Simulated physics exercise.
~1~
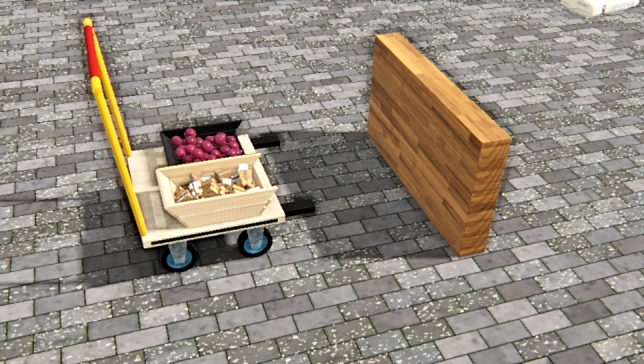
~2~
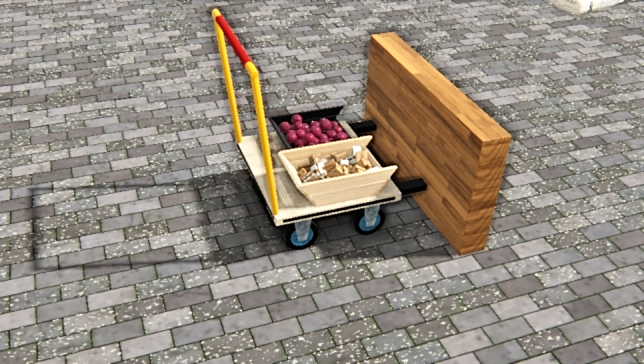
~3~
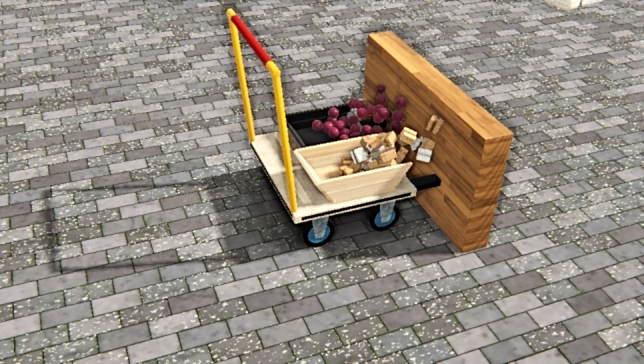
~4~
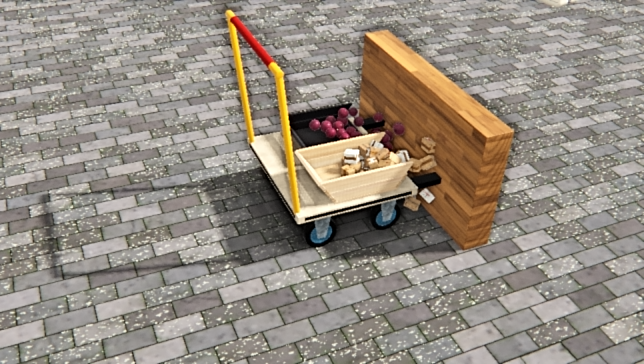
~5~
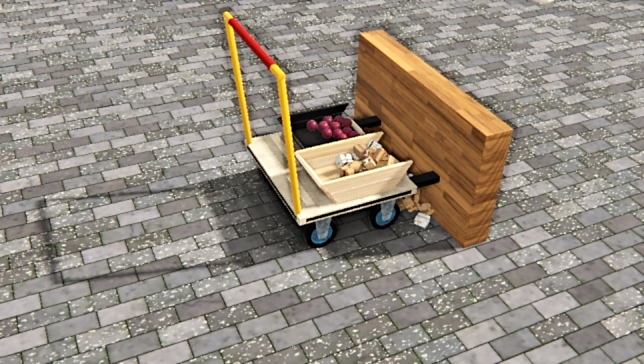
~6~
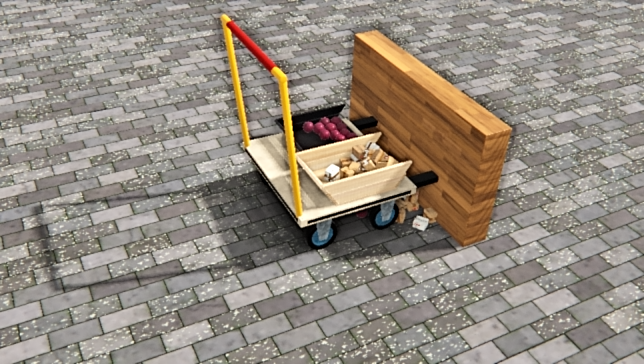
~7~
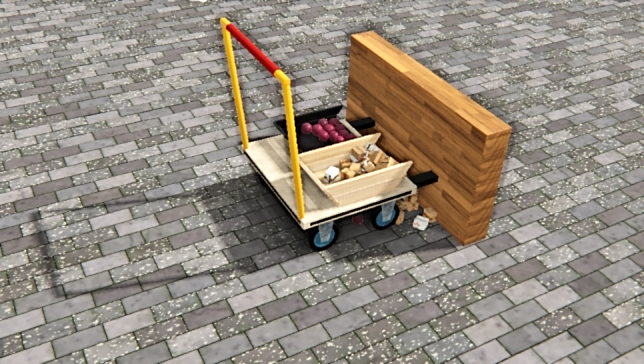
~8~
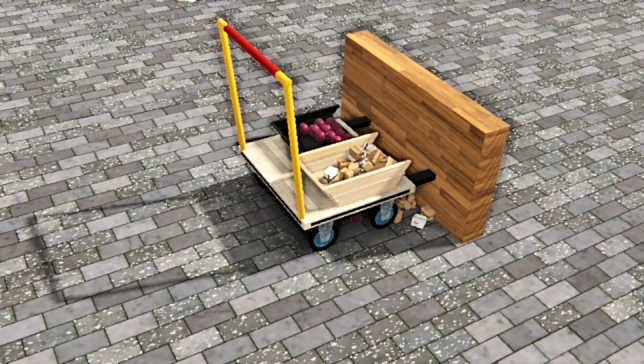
A trolley carrying a black box of red onions and a wooden box of little parcels rolled right and stopped against a wooden wall, throwing some of both loads forward; parcels ended up on the paving beside the wall, with both boxes partly full.
